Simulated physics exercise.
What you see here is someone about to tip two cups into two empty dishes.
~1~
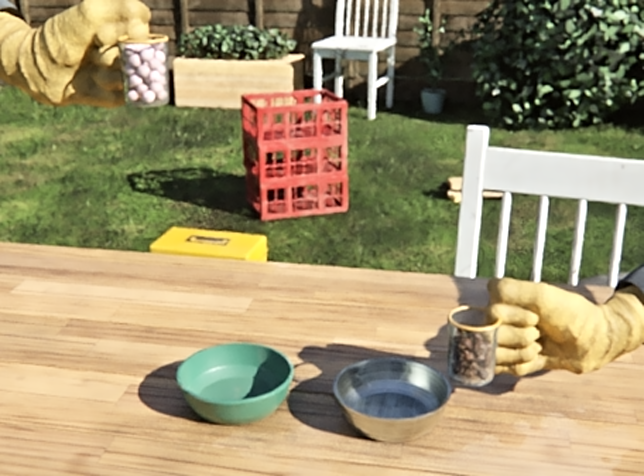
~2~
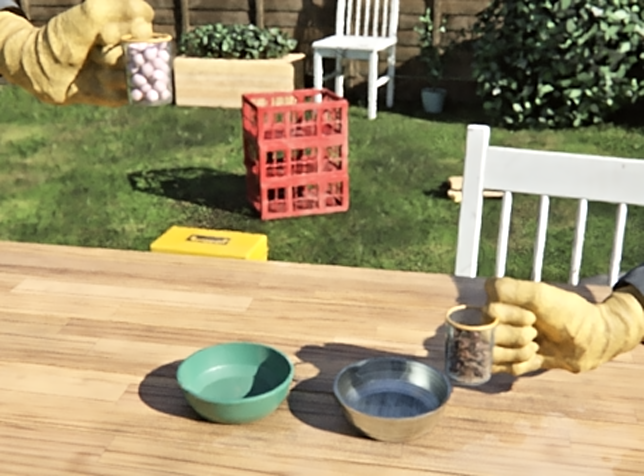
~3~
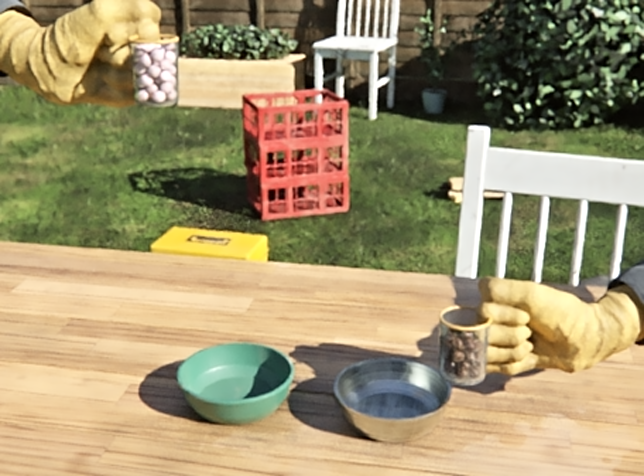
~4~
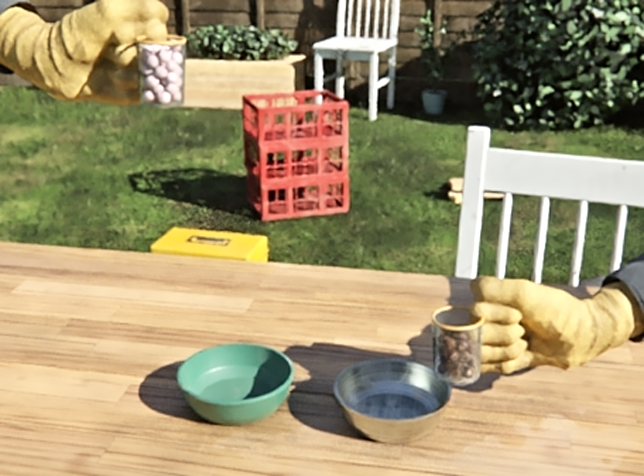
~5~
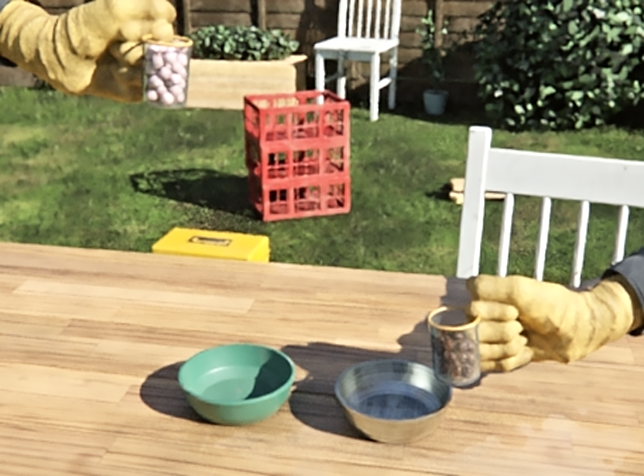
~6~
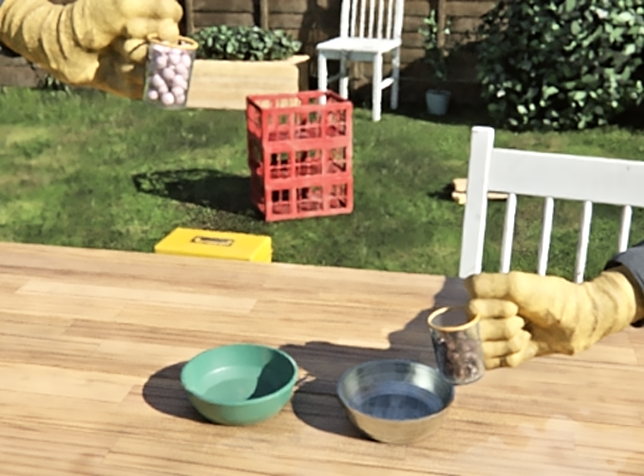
The footage shows two yellow-gloved hands holding a cup of pale pink balls high up and a cup of brown balls lower down, near two empty bowls on a wooden table; both cups shift slightly, then tilt a little.
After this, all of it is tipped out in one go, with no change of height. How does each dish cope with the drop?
Left receives only part; right receives the full amount.
Then, 0.45 s after the last picture, left, all still in the cup; right, all still in the cup.
Then, 0.93 s after the last picture, left, nearly all still in the cup, a small part in the air; right, all still in the cup.
Then, 1.50 s after the last picture, left, about half in the dish, a small part outside the dish, about half in the air; right, all in the dish.
By the end, left, most in the dish, about a quarter outside the dish; right, all in the dish, none outside the dish.
